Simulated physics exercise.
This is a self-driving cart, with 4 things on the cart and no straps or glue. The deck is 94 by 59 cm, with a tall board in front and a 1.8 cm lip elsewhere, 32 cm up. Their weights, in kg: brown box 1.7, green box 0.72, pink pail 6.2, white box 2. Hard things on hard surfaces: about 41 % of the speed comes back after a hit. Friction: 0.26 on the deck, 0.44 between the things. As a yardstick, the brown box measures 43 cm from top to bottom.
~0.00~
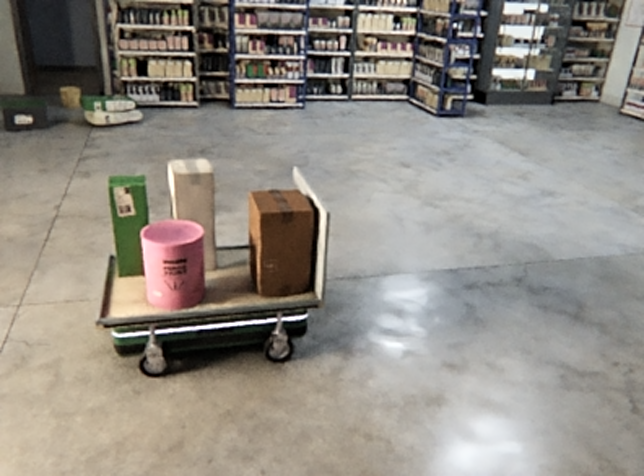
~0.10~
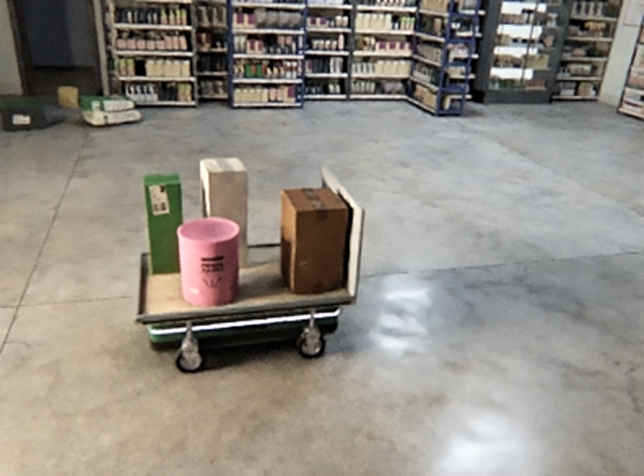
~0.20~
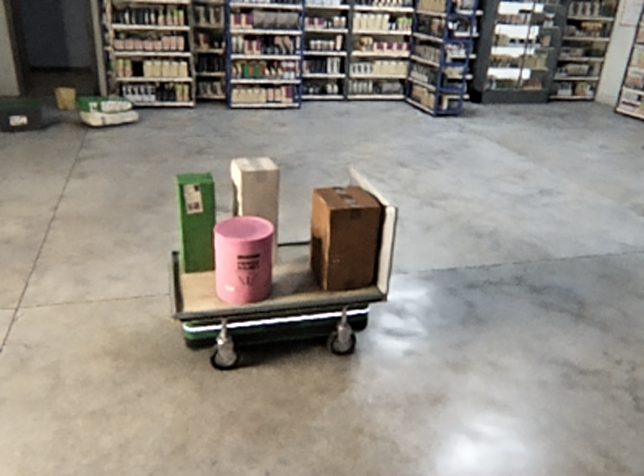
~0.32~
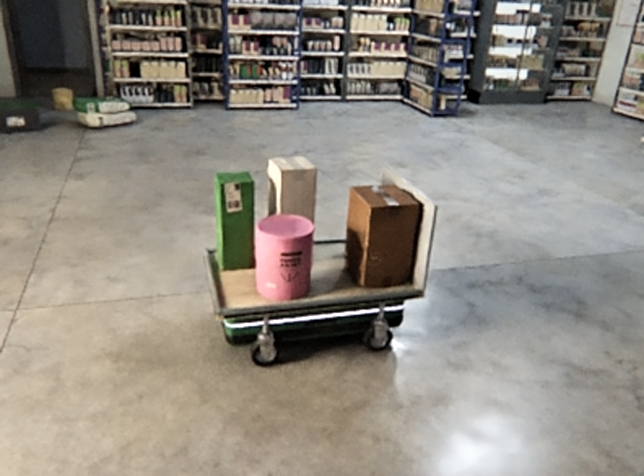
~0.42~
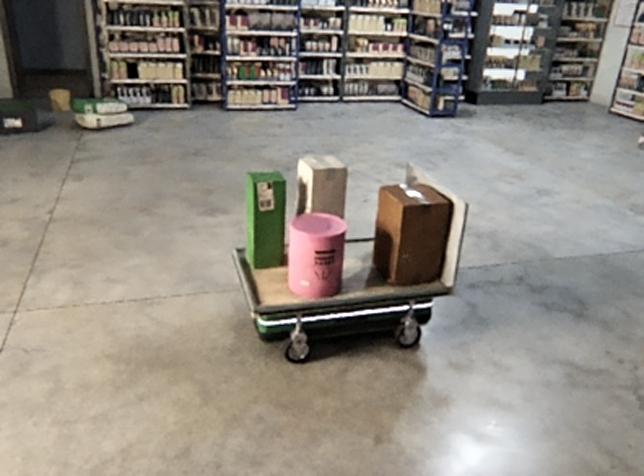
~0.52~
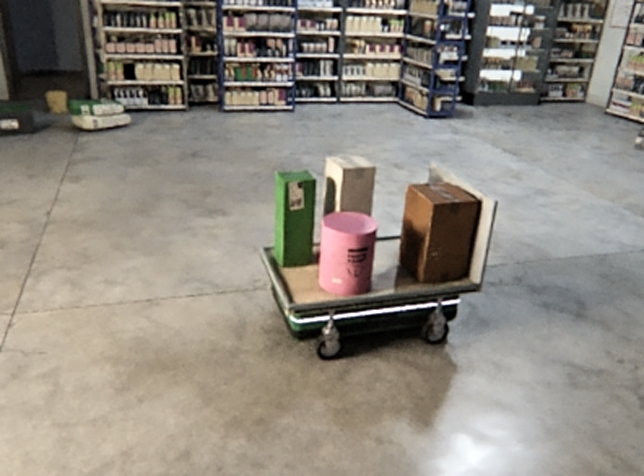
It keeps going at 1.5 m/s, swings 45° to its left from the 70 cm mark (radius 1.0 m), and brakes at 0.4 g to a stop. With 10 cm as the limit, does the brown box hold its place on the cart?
The brown box holds its spot.
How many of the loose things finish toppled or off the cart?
In all, 0.
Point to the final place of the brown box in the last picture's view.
At about (492, 162).
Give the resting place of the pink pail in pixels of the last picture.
At about (489, 185).
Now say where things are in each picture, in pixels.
In the first frame, cart 0 cm along; brown box (279, 243); green box (132, 227).
In the second frame, cart 15 cm along; white box (224, 215); green box (165, 225).
In the third frame, cart 30 cm along; pink pail (244, 260); white box (255, 213).
In the fourth frame, cart 48 cm along; green box (235, 222); pink pail (284, 257).
In the fifth frame, cart 63 cm along; white box (320, 211); green box (266, 221).
In the sixth frame, cart 78 cm along; brown box (436, 232); pink pail (347, 254).
By 0.82 s, cart 123 cm along, turned 22°; brown box tilted 6° near (490, 209); white box 2 cm from its spot.
By 1.12 s, cart 168 cm along, turned 44°; brown box 4 cm from its spot near (486, 179); pink pail 3 cm from its spot; white box 2 cm from its spot.
By 1.52 s, cart 207 cm along, turned 45°; brown box 3 cm from its spot near (492, 162); white box 9 cm from its spot; pink pail 8 cm from its spot.
When it is over (2.1 s), not toppled but over 10 cm from the start, green box, pink pail and white box; brown box within 10 cm of the start. End places, in pixels of the last picture, brown box near (492, 162).
